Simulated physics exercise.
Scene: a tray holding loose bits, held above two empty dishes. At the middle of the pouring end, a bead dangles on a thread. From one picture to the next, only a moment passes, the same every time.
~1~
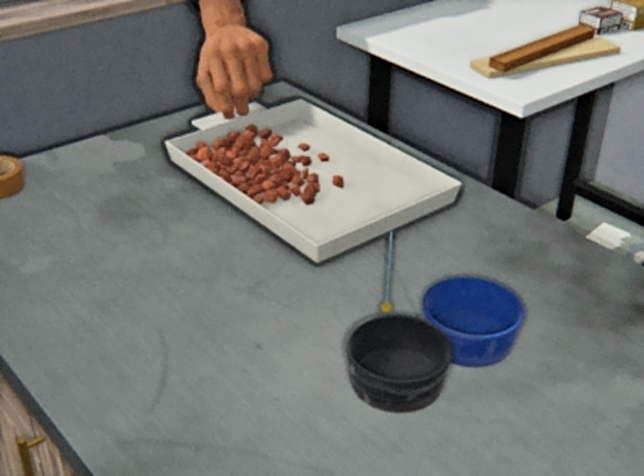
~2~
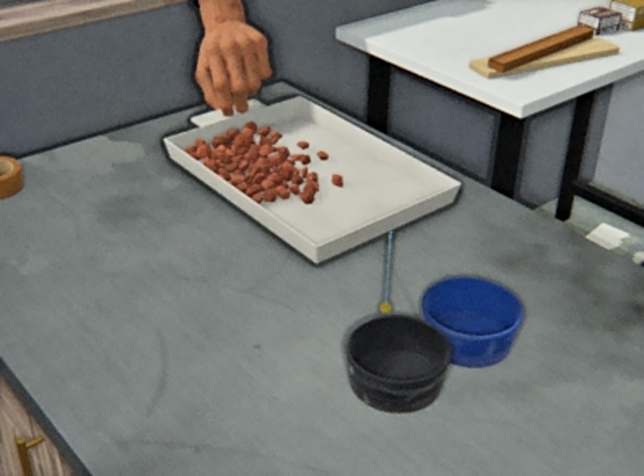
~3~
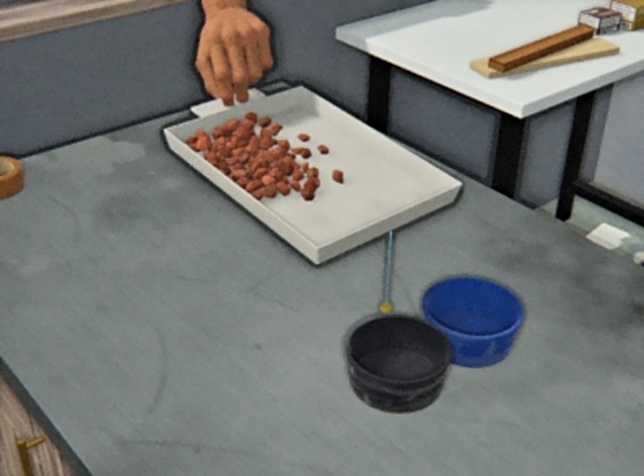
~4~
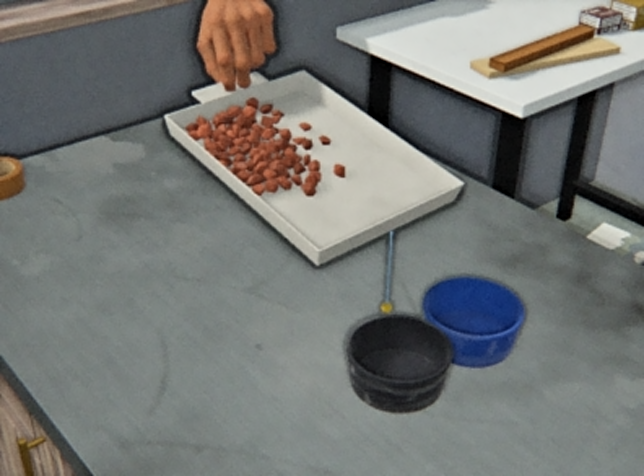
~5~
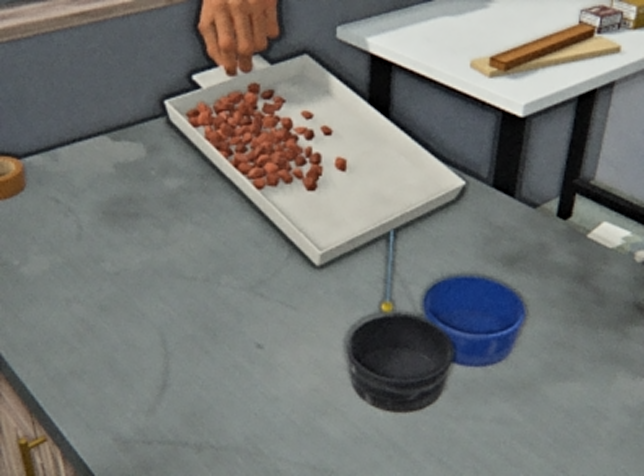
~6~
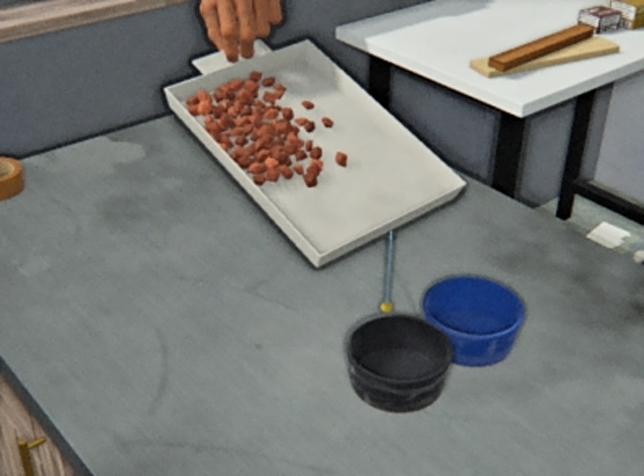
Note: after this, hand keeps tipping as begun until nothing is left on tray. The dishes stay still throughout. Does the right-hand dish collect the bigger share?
No, the left-hand dish does.
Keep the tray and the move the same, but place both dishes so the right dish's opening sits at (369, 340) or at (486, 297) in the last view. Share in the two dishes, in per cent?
First about 50, then 30 per cent.
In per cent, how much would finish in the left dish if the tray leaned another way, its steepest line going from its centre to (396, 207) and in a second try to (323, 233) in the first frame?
So it's 20 percent with the first slope and 10 percent with the other.
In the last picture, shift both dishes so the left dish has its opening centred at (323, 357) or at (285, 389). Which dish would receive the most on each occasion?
In the first try it's the left-side dish, and in the second it's the right-side dish.
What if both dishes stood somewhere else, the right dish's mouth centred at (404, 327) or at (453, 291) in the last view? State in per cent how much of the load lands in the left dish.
Roughly 40% first, roughly 30% second.
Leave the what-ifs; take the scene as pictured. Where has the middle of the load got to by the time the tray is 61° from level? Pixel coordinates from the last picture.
Look close to (352, 232) in the last picture.
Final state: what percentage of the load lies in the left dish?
I'd estimate close to 50 per cent.
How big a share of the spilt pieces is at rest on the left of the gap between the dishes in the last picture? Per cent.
Some 80 %.
Just after the last frame, tray tipped steeply; the larger part on the tray; roughly a quarter in the air.
A moment on, tray tipped right over; roughly half on the tray; roughly a quarter in the left dish; roughly a third outside both; about a tenth in the air.
Further on, tray tipped past a quarter turn; roughly half in the left dish; roughly half outside both.
When it is over, tray tipped past a quarter turn; roughly half in the left dish; not one in the right dish; roughly half outside both.
